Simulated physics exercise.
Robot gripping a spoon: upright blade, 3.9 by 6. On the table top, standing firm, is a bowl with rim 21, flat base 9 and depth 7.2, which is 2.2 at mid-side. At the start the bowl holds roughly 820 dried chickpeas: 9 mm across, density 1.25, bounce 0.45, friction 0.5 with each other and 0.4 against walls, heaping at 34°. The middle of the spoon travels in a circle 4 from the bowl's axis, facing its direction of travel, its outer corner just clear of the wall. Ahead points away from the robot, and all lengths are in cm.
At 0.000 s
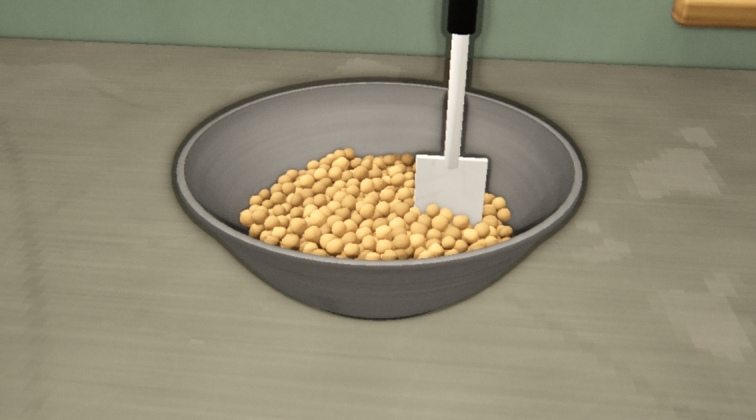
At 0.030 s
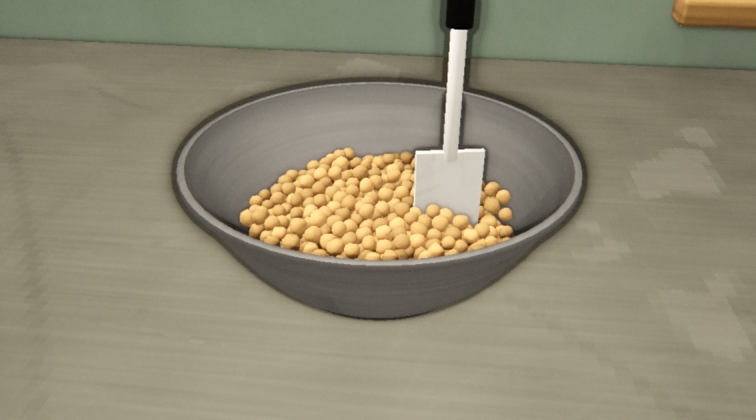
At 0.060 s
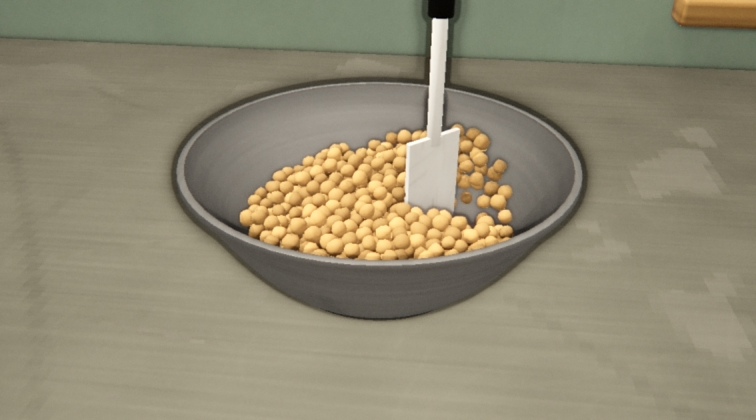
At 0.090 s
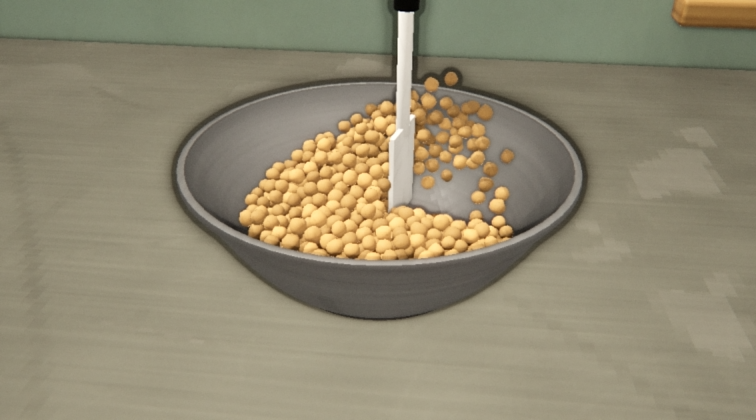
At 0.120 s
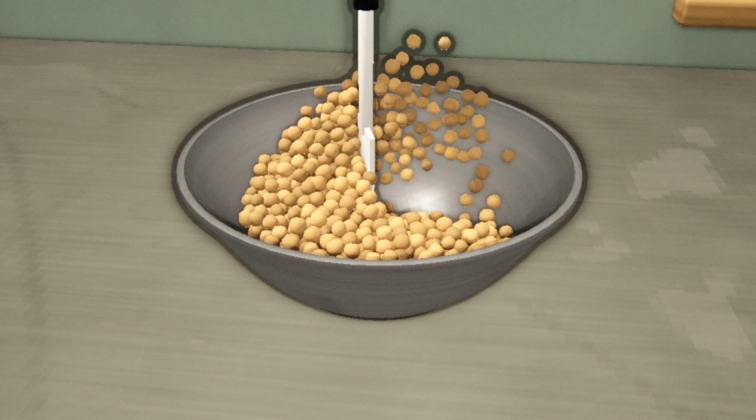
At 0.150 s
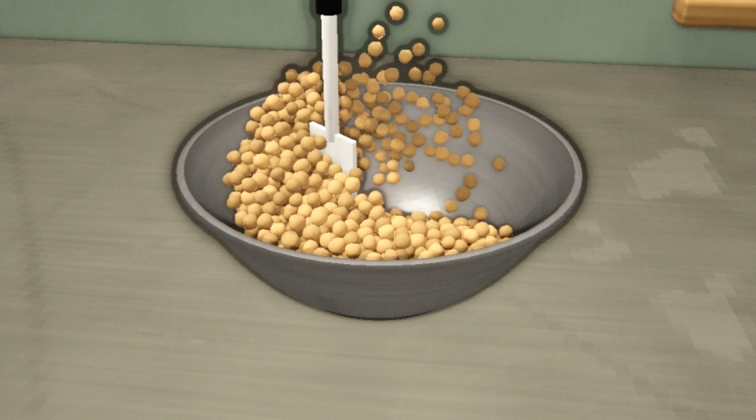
A wide dark grey bowl of round tan chickpeas sits on a grey-brown tabletop before a green wall, seen from slightly above by a still camera. A white flat-bladed spoon with a black handle stands upright among them, right of centre. It shifts slightly, then sweeps leftward while turning, heaping chickpeas up the left side, baring the bowl's bottom and tossing several above the far rim.
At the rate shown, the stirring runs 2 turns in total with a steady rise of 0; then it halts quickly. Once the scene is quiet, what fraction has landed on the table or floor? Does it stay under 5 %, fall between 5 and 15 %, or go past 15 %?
It goes past 15 %.
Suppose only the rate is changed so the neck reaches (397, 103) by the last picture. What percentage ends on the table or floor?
Close to 0 in a hundred.
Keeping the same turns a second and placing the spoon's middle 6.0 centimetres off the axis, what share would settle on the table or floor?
Roughly 25 percent, I'd expect.
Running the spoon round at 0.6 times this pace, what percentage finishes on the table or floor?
It would come to around 0 percent.
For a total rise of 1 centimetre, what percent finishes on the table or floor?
Around 20 percent of it.
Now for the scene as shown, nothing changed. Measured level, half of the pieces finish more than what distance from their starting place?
Near 10 cm.
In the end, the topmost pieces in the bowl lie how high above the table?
Height: Roughly 6.5 cm.
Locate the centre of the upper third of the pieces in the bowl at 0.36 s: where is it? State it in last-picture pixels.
The top third is centred near (492, 214) in the last picture.
After 0.36 s, 4° round, highest piece 10 above the table; 702 in the bowl, 57 on the table or floor, 62 in flight or on the tool.
After 0.56 s, 227° round, highest piece 11 above the table; 631 in the bowl, 154 on the table or floor, 36 in flight or on the tool.
After 0.87 s, 0° round, highest piece 7 above the table; 612 in the bowl, 208 on the table or floor, 1 in flight or on the tool.
After 1.57 s, 0° round, highest piece 6 above the table; 612 in the bowl, 209 on the table or floor.
At rest, 612 in the bowl, 209 on the table or floor. That is 25 % on the table or floor.
